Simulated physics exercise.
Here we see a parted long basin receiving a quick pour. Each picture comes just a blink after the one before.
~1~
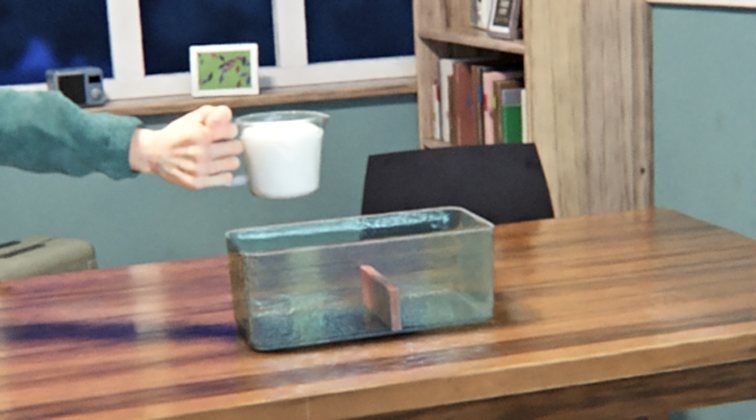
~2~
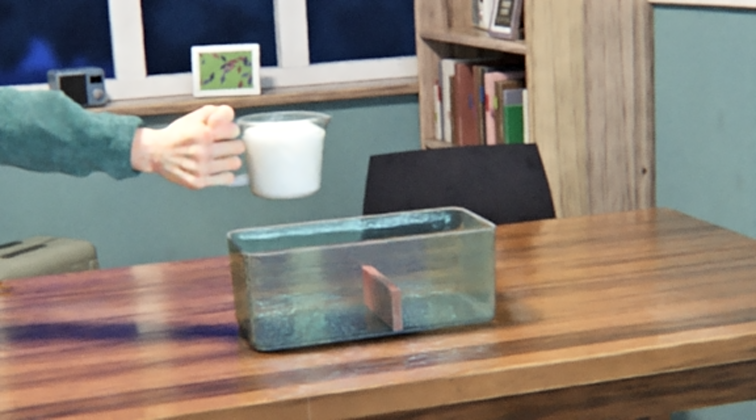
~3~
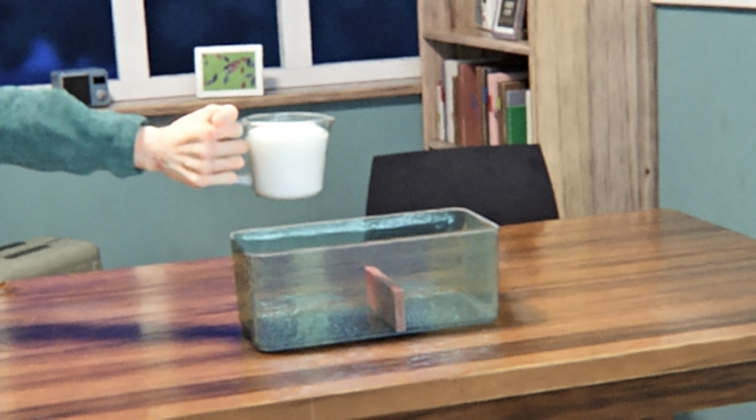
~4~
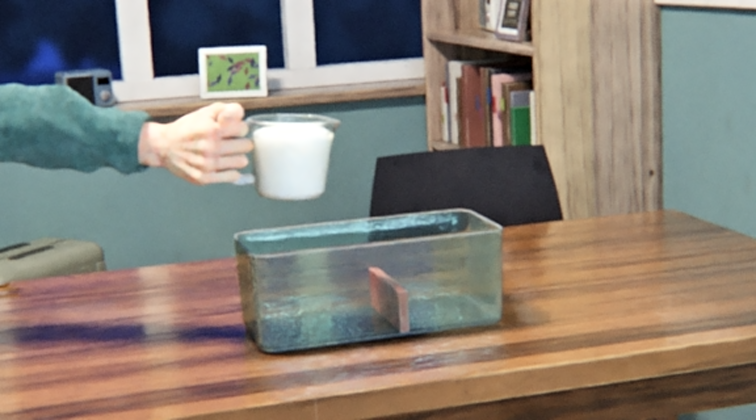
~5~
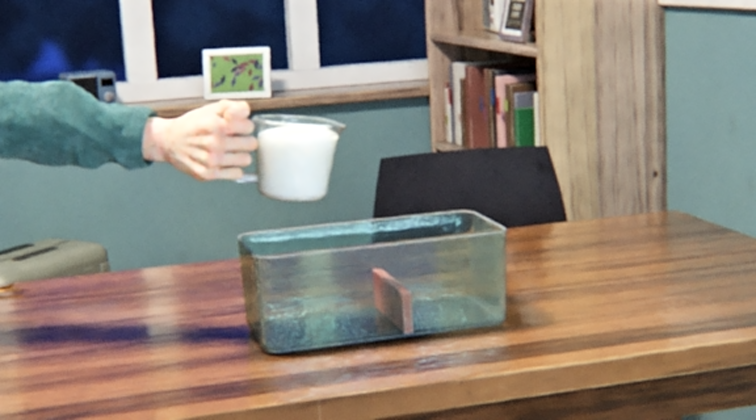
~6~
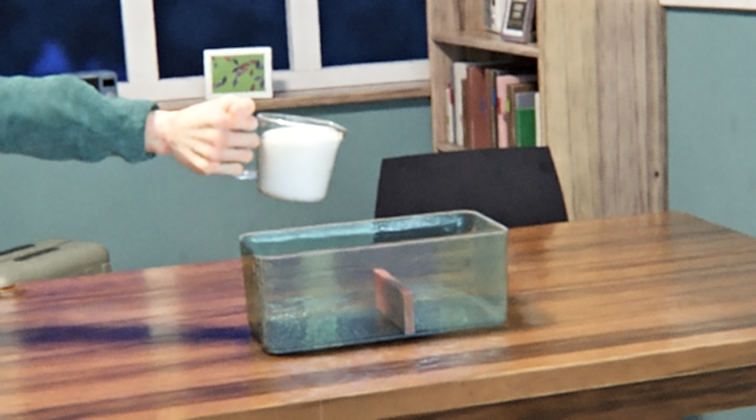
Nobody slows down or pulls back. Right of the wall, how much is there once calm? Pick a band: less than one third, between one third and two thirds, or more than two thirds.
It is between one third and two thirds.
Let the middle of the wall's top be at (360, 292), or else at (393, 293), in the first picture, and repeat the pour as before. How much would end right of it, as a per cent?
You'd get roughly 85 per cent the first time and roughly 40 per cent the second.
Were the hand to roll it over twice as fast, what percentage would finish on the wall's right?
Roughly 35 percent.
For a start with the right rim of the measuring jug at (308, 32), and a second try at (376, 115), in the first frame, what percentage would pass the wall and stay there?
The first start yields 65 per cent, the second 100 per cent.
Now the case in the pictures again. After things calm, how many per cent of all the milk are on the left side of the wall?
I'd estimate around 40 per cent.
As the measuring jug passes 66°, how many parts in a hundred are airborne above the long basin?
Some 20 per cent, I'd say.
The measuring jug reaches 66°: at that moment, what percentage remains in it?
About 70 per cent.
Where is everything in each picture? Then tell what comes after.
In the first frame, it leans 0°; its right rim is at (329, 115); the milk meets the walls at (241, 132) and (319, 125); the long basin's rim runs from (234, 245) to (477, 218); the wall's top is at (379, 278).
In the second frame, it leans 0°; its right rim is at (331, 116); the milk meets the walls at (243, 132) and (320, 126).
In the third frame, it leans 2°; its right rim is at (335, 118); the milk meets the walls at (247, 133) and (324, 127).
In the fourth frame, it leans 4°; its right rim is at (340, 121); the milk meets the walls at (252, 134) and (329, 129).
In the fifth frame, it leans 8°; its right rim is at (346, 125); the milk meets the walls at (257, 134) and (334, 130).
In the sixth frame, it leans 12°; its right rim is at (349, 129); the milk meets the walls at (259, 136) and (339, 131).
A moment on, the measuring jug is tipped part way and 69 per cent is still to pour, 2 is left of the wall and 10 right of it.
Next, the measuring jug is tipped on its side and 14 per cent is still to pour, 20 is left of the wall and 57 right of it.
Then the measuring jug is tipped right over and 0 per cent is still to pour, 39 is left of the wall and 60 right of it.
Later the measuring jug is tipped right over and 0 per cent is still to pour, 40 is left of the wall and 60 right of it.
Finally, 40 per cent lies left of the wall, 60 right of it and 0 outside.
